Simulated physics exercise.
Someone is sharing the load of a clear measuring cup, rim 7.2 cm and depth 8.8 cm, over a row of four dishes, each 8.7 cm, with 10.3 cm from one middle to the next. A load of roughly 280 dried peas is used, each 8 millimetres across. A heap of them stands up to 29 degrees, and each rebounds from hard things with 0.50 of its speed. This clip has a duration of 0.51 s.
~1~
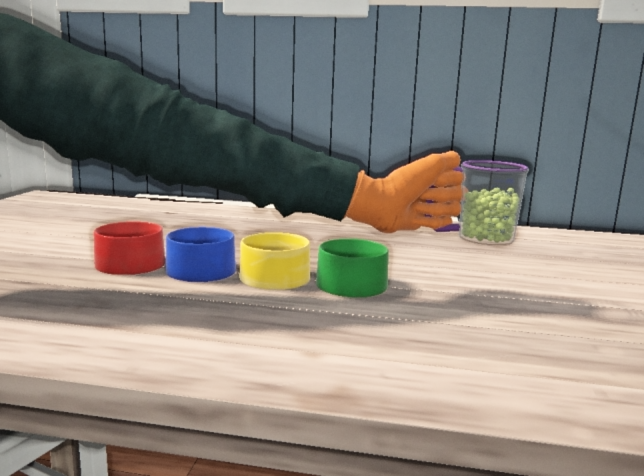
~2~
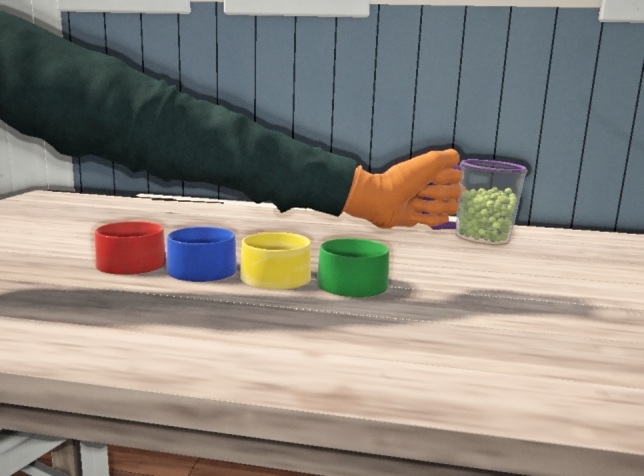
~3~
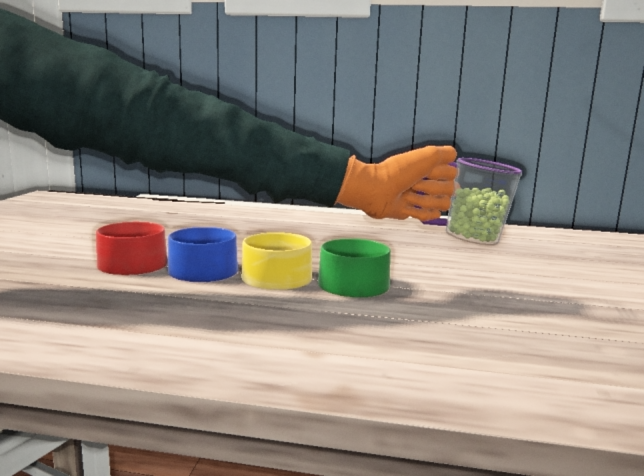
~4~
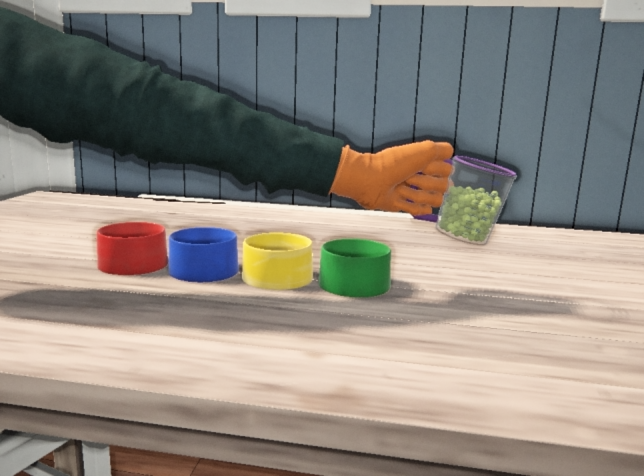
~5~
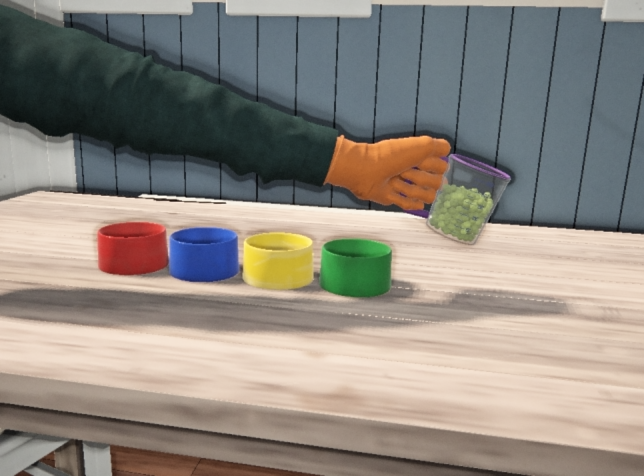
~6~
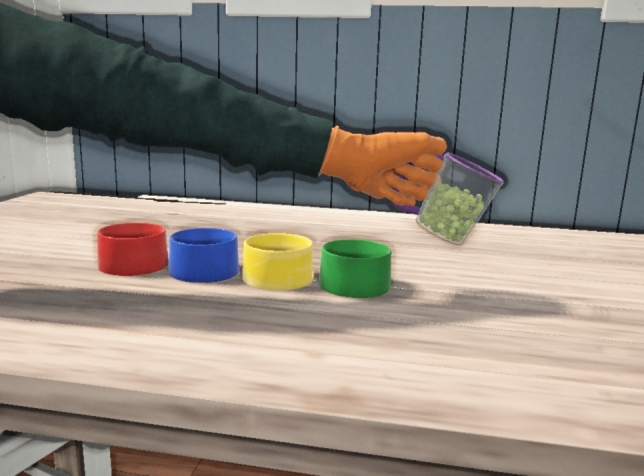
An orange-gloved hand moving a clear cup of green peas slightly left while tilting it, beside four coloured dishes on a table.
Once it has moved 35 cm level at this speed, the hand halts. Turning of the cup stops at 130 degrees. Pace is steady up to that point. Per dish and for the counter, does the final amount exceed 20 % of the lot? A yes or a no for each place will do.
Red - no; blue - no; green - yes; yellow - no; counter - no.
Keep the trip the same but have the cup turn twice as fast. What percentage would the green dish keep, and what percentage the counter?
Then the green dish would get 0 and the counter 100.
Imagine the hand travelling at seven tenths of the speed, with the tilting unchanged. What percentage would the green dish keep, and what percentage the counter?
Result - green dish: 20; counter: 80.
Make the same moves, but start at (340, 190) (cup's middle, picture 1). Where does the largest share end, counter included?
Biggest portion: Blue.
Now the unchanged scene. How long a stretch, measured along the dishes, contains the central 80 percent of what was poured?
I'd put it at close to 6 cm.
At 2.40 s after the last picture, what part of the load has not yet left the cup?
Roughly 0 in a hundred.
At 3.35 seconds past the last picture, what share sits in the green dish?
I'd say close to 90 per cent at that point.
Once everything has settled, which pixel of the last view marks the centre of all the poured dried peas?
(353, 269).
Then, 1.44 s after the last picture, tilt 97 degrees; cup holds 95 %, green 5 %.
Then, 2.40 s after the last picture, tilt 130 degrees; cup holds 0 %, green 90 %.
Then, 3.35 s after the last picture, tilt 130 degrees; cup holds 0 %, green 90 %.
In the end, red 0 %, blue 0 %, green 90 %, yellow 0 %, counter 10 %.
